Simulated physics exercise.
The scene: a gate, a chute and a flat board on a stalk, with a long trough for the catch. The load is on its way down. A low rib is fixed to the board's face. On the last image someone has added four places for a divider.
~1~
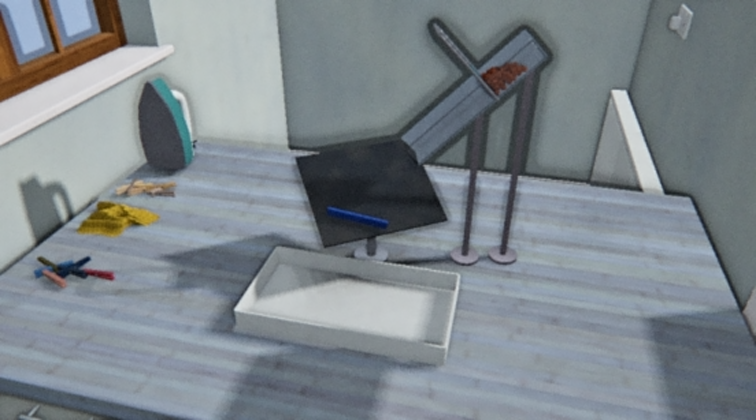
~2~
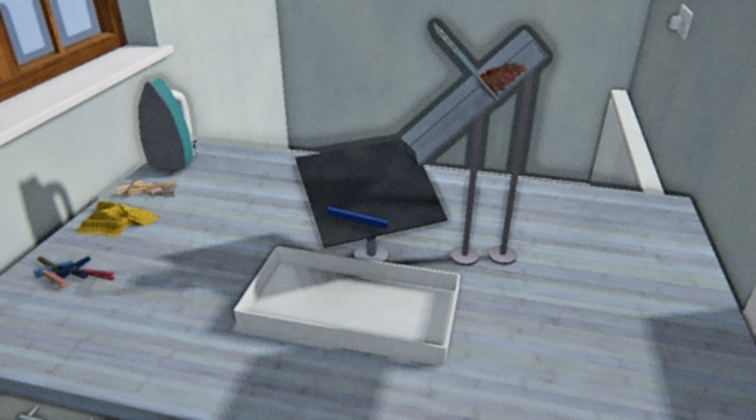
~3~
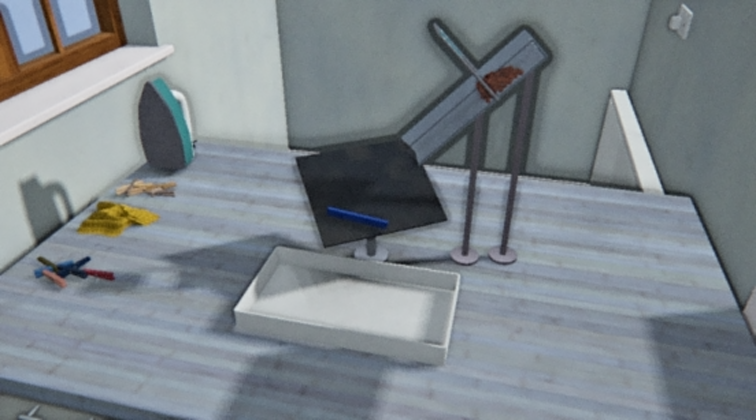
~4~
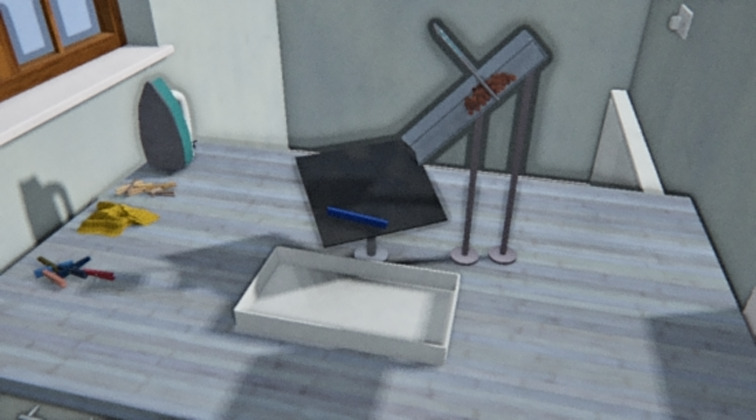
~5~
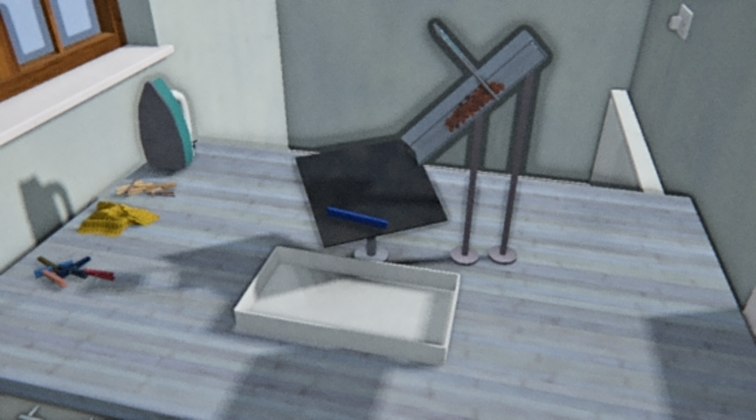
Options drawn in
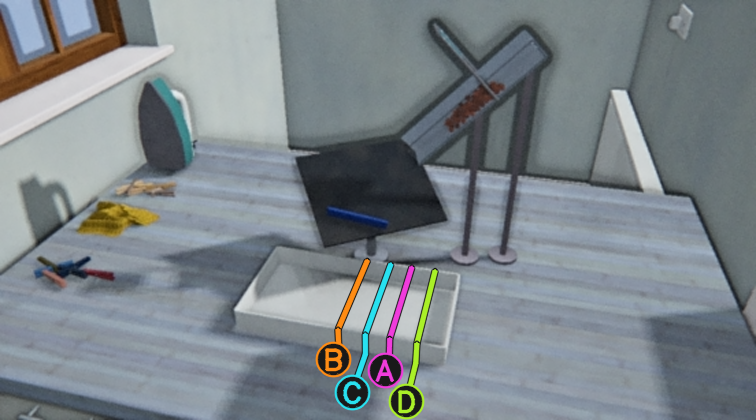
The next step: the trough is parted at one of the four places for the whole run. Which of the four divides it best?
The best line is A.
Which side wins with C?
The right side.
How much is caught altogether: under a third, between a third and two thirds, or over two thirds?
Between a third and two thirds.
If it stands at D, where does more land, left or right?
The left side.
On the marked copy, line A crosses the front rim at (389, 338); line B crosses the front rim at (338, 328); line C crosses the front rim at (365, 333); line D crosses the front rim at (417, 342).
Choosing A, of what is caught, roughly a third on the left of the divider, roughly two thirds on the right.
Choosing B, of what is caught, about a tenth on the left of the divider, almost all on the right.
Choosing C, of what is caught, about a tenth on the left of the divider, almost all on the right.
Choosing D, of what is caught, almost all on the left of the divider, about a tenth on the right.
